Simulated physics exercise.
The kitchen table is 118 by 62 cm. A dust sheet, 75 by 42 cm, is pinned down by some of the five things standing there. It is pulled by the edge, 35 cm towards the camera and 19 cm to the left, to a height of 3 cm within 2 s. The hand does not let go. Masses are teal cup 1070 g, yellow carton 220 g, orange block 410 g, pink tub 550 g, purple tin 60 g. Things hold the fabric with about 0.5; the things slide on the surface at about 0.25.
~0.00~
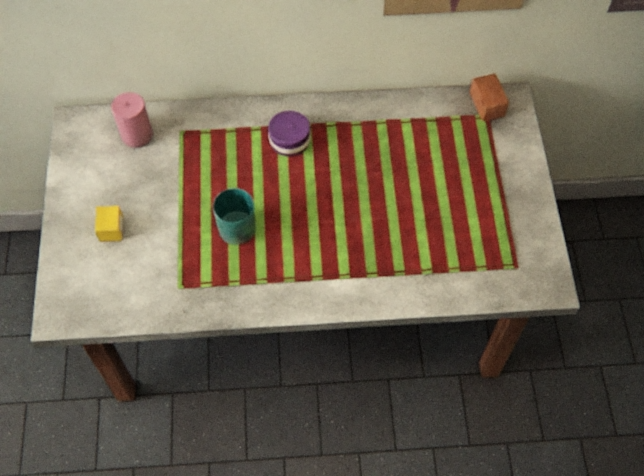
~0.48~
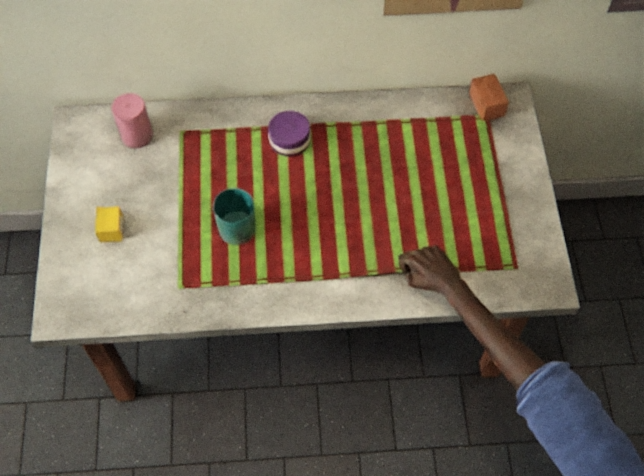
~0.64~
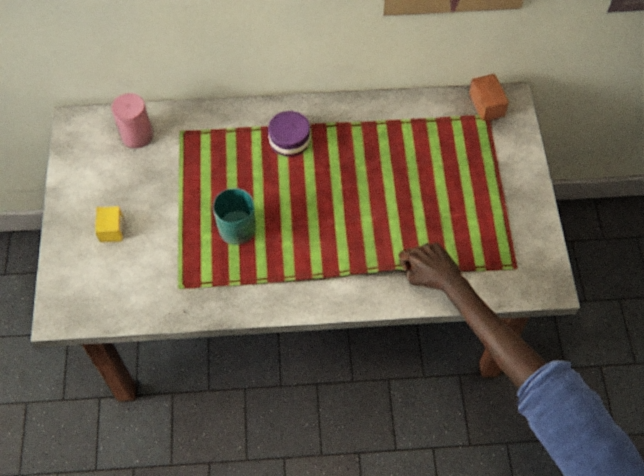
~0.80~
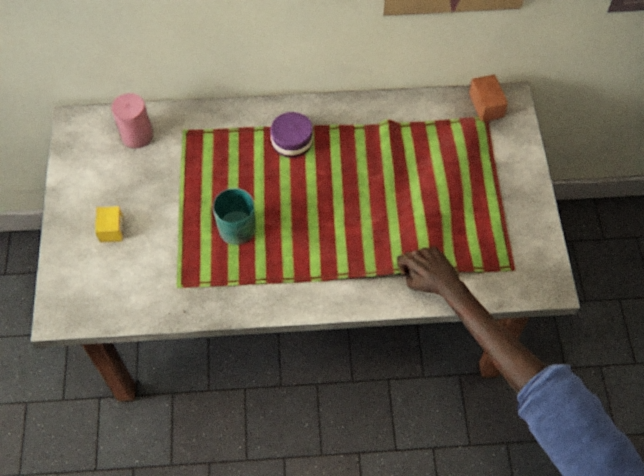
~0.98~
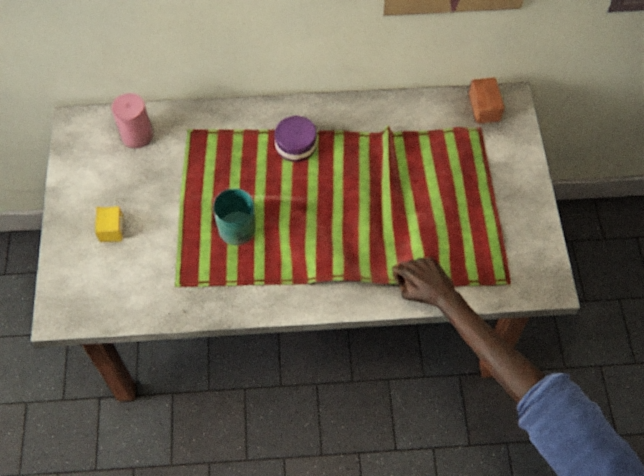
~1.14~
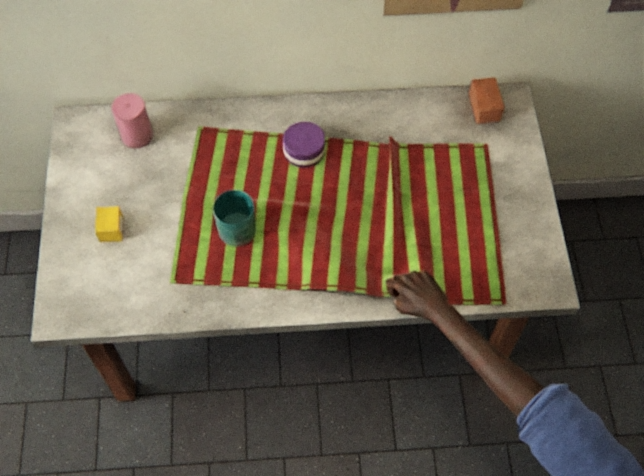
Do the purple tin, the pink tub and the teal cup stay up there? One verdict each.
The purple tin remains up there, the pink tub stays on, the teal cup keeps to the top.
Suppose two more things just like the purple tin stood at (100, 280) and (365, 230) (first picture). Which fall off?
In that order: Stays up, falls off.
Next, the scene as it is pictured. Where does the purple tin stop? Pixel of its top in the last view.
Near (377, 256).
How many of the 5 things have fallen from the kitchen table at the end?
I count 0.
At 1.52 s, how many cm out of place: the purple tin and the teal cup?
Purple tin 15 cm, teal cup 2 cm.
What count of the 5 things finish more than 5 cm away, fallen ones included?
I count 2.
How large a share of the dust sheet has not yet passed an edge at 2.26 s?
About 50 per cent.
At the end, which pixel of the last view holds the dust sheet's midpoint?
Near (357, 347).
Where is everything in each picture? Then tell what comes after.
Purple tin (289, 127); pink tub (128, 105); teal cup (233, 205); dust sheet corners (178, 288) (180, 131) (518, 268), in the first picture.
Dust sheet corners (178, 288) (180, 131); grip (406, 272), in the second picture.
Dust sheet corners (179, 289) (180, 131); grip (407, 269), in the third picture.
Purple tin (292, 128); dust sheet corners (177, 288) (183, 130); grip (405, 273), in the fourth picture.
Purple tin (296, 132); orange block (488, 93); dust sheet corners (175, 287) (188, 130); grip (400, 283), in the fifth picture.
Purple tin (304, 138); pink tub (128, 106); teal cup (233, 207); dust sheet corners (170, 283) (199, 127) (487, 144) (506, 304); grip (394, 296), in the sixth picture.
At 1.5 s, 90 % of the dust sheet is still over the top; purple tin 13 cm off its start, teal cup 2 cm off its start, orange block 1 cm off its start.
At 1.9 s, 75 % of the dust sheet is still over the top; purple tin 25 cm off its start, teal cup 8 cm off its start, orange block 1 cm off its start.
At 2.3 s, 50 % of the dust sheet is still over the top; purple tin 35 cm off its start at (371, 238), teal cup 14 cm off its start at (261, 257), orange block 1 cm off its start at (488, 93).
At 2.6 s, 40 % of the dust sheet is still over the top; purple tin 39 cm off its start, teal cup 17 cm off its start, orange block 1 cm off its start.
At 4.2 s, 40 % of the dust sheet is still over the top; purple tin 39 cm off its start at (377, 256), teal cup 17 cm off its start at (265, 271), pink tub 0 cm off its start at (128, 106), orange block 1 cm off its start at (488, 93).
